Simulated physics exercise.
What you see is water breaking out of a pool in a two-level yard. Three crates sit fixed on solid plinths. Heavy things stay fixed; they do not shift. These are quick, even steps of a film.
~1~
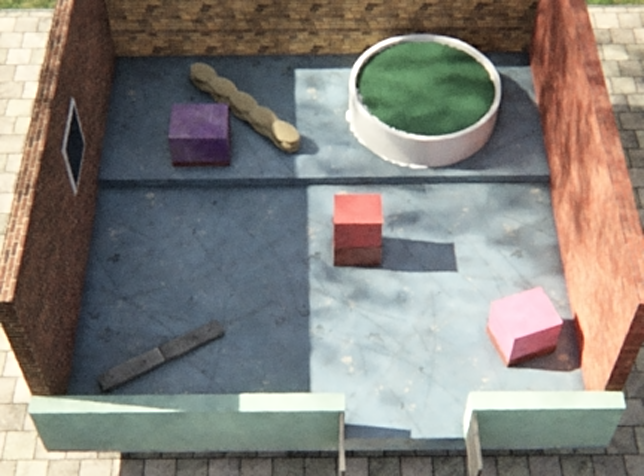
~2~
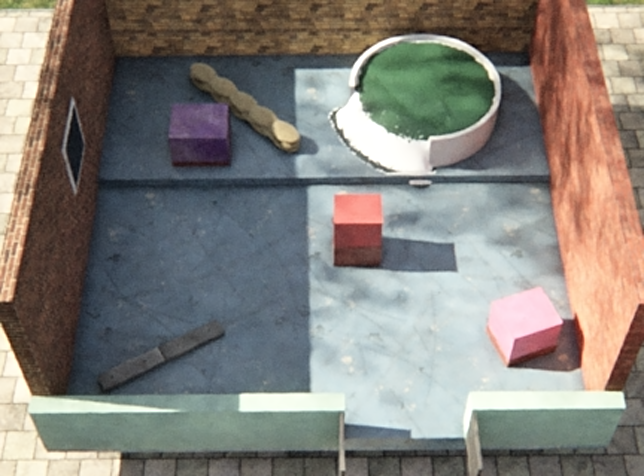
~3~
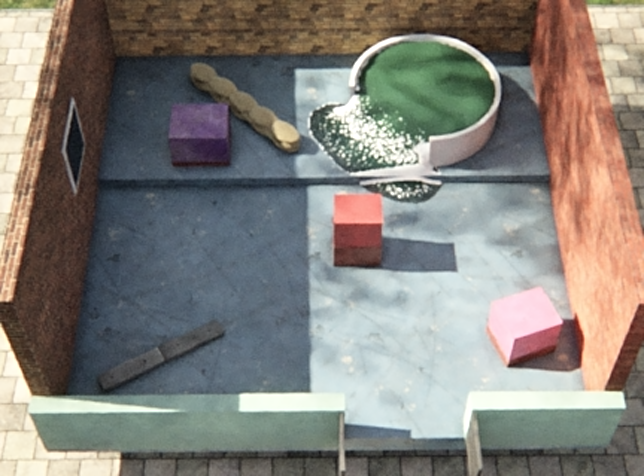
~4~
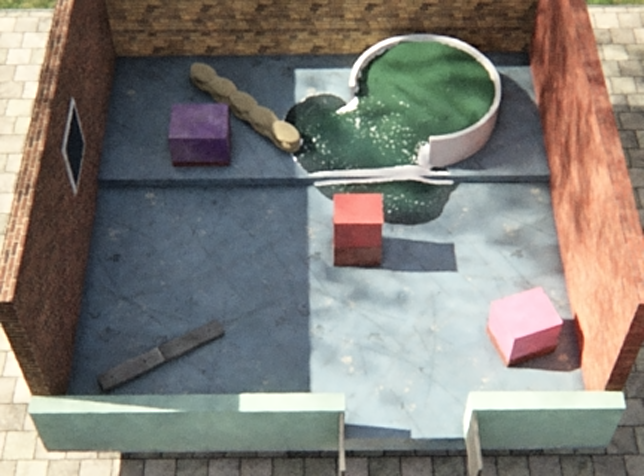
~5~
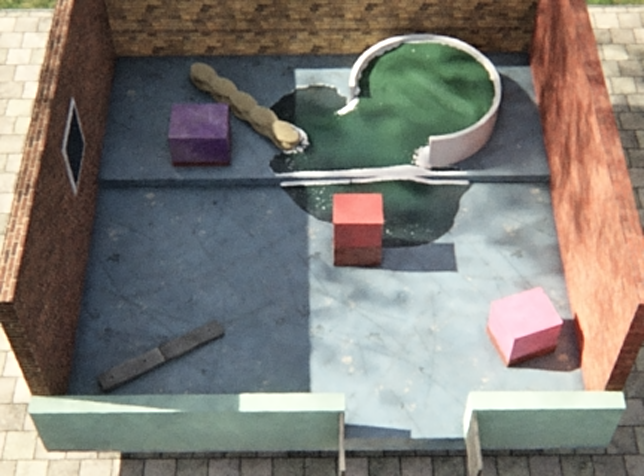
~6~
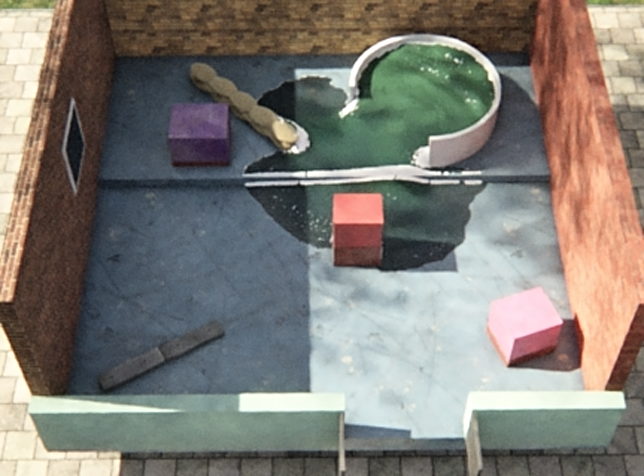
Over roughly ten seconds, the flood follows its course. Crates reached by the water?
At the end, purple crate: Spared. Red crate: Spared. Pink crate: Spared.
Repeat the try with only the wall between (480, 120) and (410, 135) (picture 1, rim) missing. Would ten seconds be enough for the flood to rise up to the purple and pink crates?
Observed: Purple stays clear; pink is doused.
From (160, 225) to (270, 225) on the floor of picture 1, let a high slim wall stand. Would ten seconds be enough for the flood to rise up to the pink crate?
One by one: The pink one is spared.
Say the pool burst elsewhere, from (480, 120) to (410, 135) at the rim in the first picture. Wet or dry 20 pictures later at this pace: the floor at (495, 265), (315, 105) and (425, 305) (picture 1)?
Point one: Reached. Point two: Not reached. Point three: Reached.
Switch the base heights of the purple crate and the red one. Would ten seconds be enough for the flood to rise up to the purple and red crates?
The purple crate stays clear, the red crate gets flooded.
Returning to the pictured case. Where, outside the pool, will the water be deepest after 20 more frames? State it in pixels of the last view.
Somewhere near (65, 413), I think.
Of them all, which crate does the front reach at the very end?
The pink crate, I reckon.
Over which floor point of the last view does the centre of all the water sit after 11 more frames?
About (344, 172).
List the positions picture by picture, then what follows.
The round tank at (425, 88) is whole and still, in the first frame.
The front is at (336, 113), out from the gap at (376, 141), in the second frame.
The front is at (318, 114), out from the gap at (376, 142), in the third frame.
Water pours out at (376, 143) and has run to (296, 111), in the fourth frame.
Water pours out at (376, 143) and has run to (270, 117), in the fifth frame.
Water pours out at (376, 143) and has run to (396, 264), in the sixth frame.
A moment on, water covers 25 % of the floor; the purple crate water round its plinth, the red crate water round its plinth, the pink crate not reached.
Next, water covers 45 % of the floor; the purple crate water round its plinth, the red crate water round its plinth, the pink crate water round its plinth.
Then, water covers 60 % of the floor; the purple crate water round its plinth, the red crate water round its plinth, the pink crate water round its plinth.
Later, water covers 75 % of the floor; the purple crate water round its plinth, the red crate water round its plinth, the pink crate water round its plinth.
In the end, water covers 85 % of the floor; the purple crate stayed above the water, the red crate stayed above the water, the pink crate stayed above the water.
